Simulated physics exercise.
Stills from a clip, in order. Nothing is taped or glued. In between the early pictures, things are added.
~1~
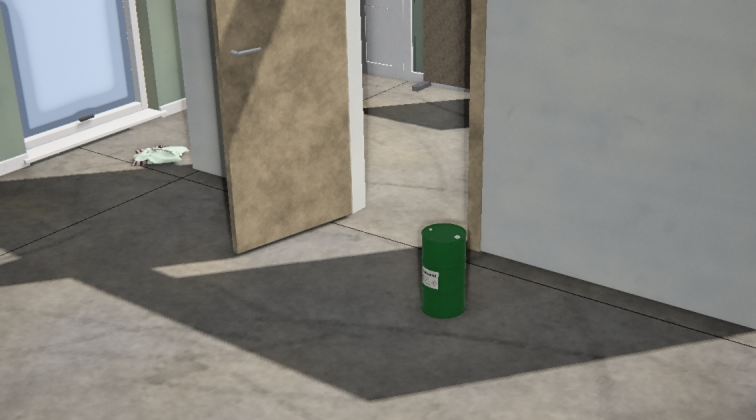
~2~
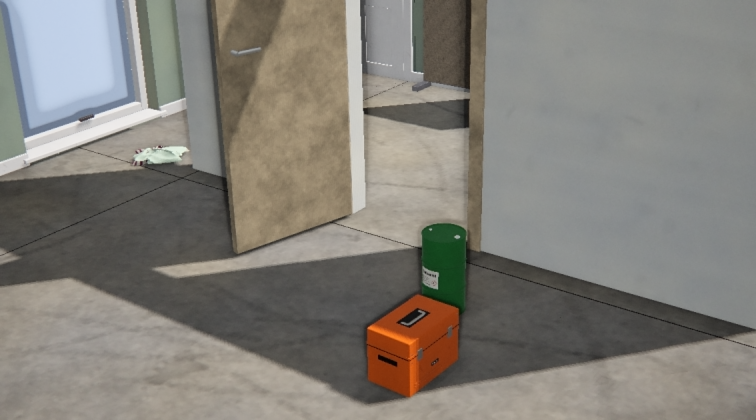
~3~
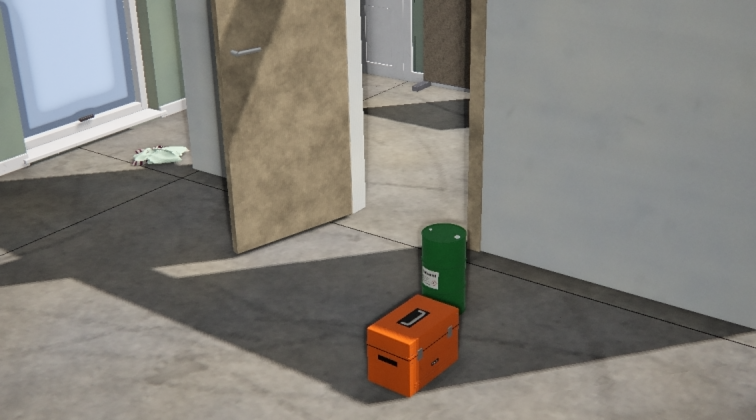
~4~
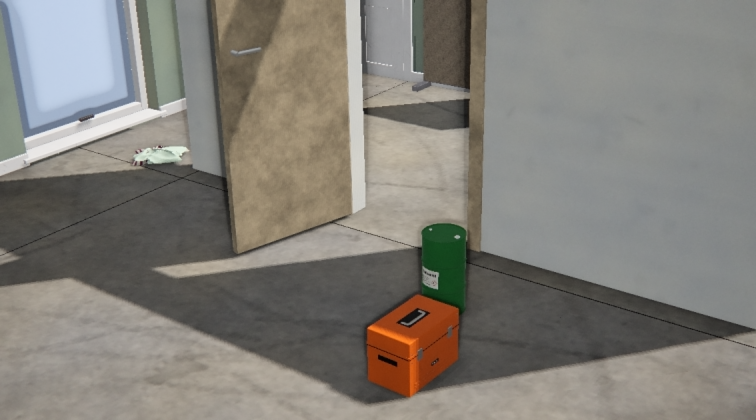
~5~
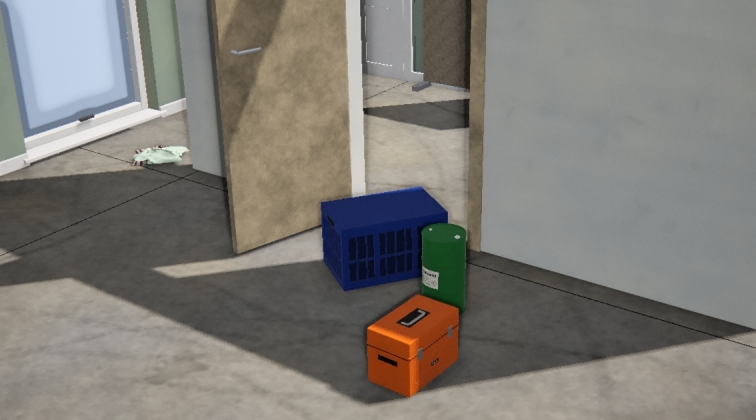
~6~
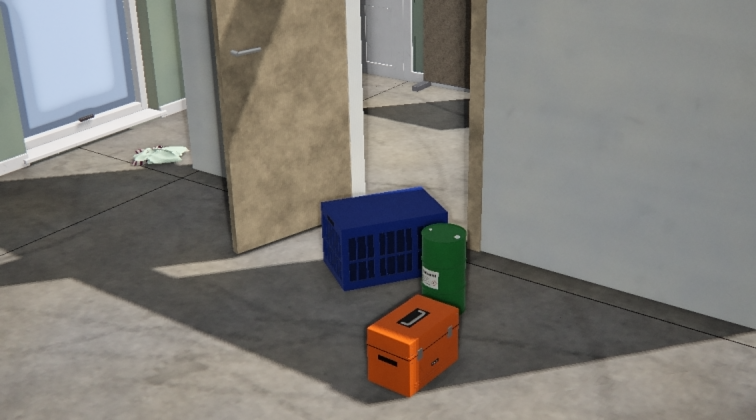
Orange toolbox appearing in front of a green canister near a motionless open door, then a blue chest appearing behind them.
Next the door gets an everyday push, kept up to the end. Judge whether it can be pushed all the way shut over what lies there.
It cannot be pushed shut.
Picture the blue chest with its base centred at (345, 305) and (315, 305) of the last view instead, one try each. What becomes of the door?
The first time the door finishes its swing, the second time it finishes its swing.
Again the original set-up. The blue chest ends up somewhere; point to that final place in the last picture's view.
At about (401, 238).
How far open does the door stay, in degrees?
Angle: About 60°.
Then, 0.50 s past the last view, open by 90°.
Then, 0.80 s past the last view, open by 70°.
Then, 1.00 s past the last view, open by 63°; blue chest displaced a little near (394, 238).
Finally, open by 60°; all 3 still in place. Final places as the last picture's camera would see them, blue chest near (401, 238).
